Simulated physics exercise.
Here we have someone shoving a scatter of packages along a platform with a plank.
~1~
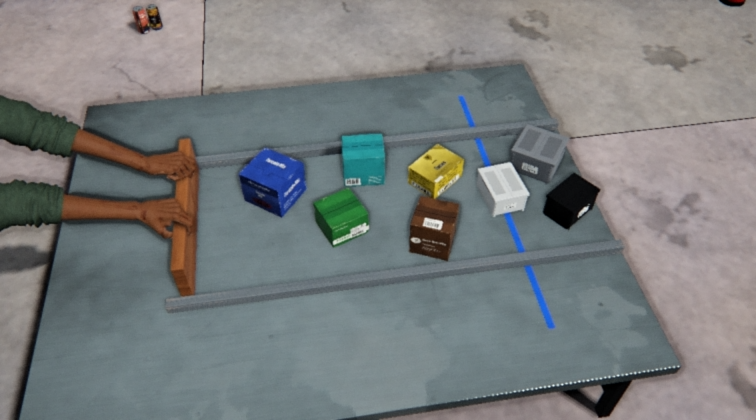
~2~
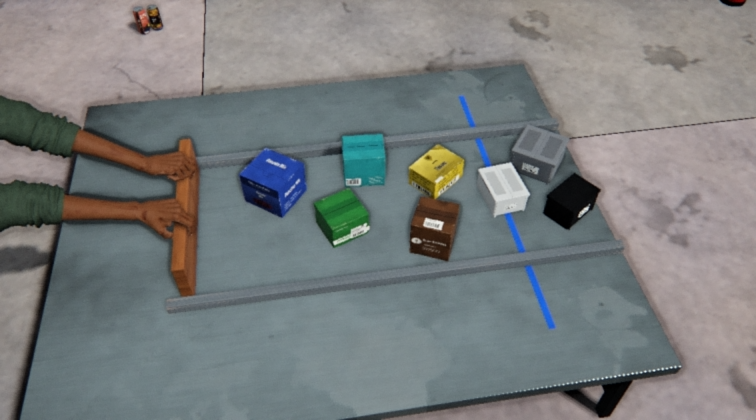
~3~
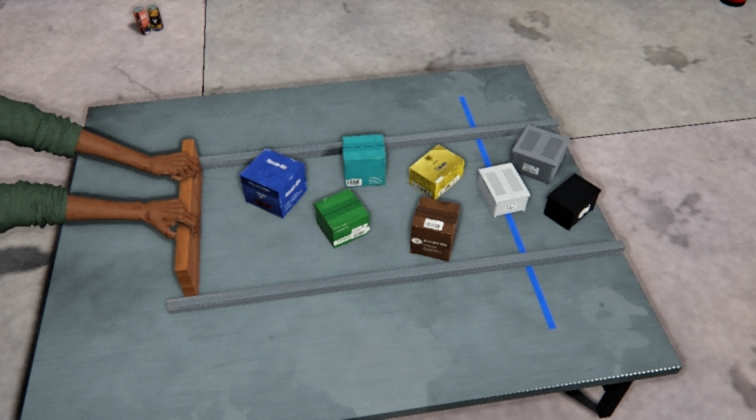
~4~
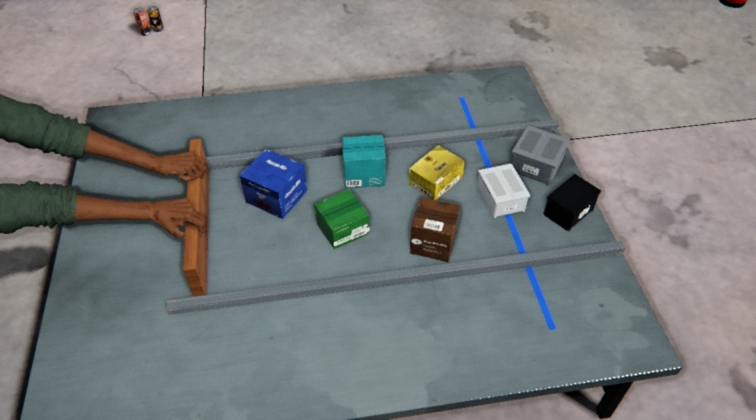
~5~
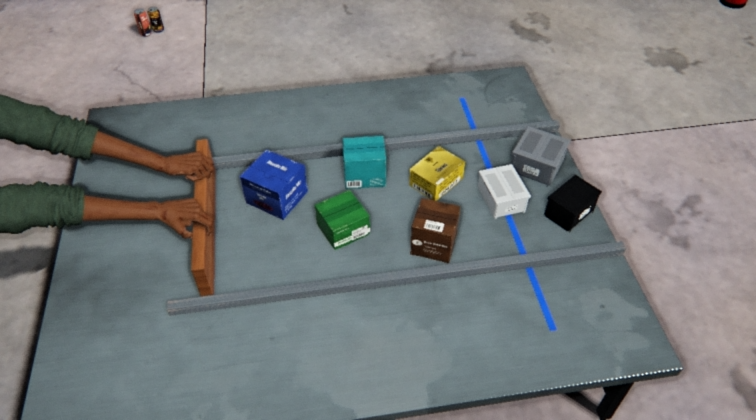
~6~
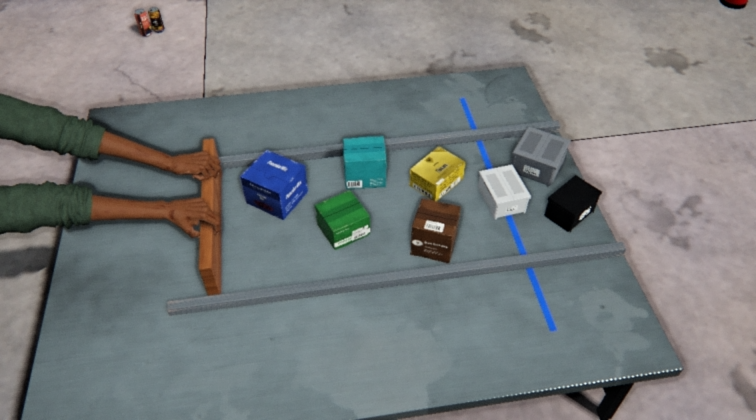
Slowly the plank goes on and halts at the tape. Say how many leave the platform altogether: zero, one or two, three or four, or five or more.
The number that fall off is one or two.
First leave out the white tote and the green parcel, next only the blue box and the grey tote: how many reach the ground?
0 in the first case, 0 in the second.
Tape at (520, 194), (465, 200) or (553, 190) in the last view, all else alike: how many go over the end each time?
Down on the ground: 2, 0 and 5.
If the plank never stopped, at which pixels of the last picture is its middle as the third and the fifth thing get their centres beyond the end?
Near (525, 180) and (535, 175).
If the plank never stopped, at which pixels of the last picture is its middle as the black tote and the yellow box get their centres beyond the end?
For the black tote at (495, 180), for the yellow box at (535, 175).
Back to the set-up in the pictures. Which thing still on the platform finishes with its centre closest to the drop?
The grey tote ends nearest.
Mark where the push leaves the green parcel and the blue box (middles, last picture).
The green parcel at (527, 200), the blue box at (510, 147).
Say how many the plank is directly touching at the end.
In contact: 3.
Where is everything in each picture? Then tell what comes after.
In the first frame, black tote (570, 202); grey tote (538, 154); white tote (501, 189); plank (186, 215); tape (499, 193).
In the second frame, grey tote (538, 155); blue box (274, 183).
In the third frame, white tote (502, 190); turquoise box (364, 161).
In the fourth frame, black tote (571, 203); yellow box (437, 173).
In the fifth frame, grey tote (539, 156); green parcel (342, 220).
In the sixth frame, black tote (572, 204); grey tote (539, 157); white tote (503, 192); plank (211, 214); tape (501, 196).
A little later, none off yet; black tote at rest near (572, 204); grey tote at rest near (539, 157); white tote at rest near (503, 192).
Next, none off yet; black tote shifted a little near (584, 209); grey tote moving near (543, 156); white tote shifted about its own width near (547, 205).
When it is over, the number that fall off is one or two; down, black tote.
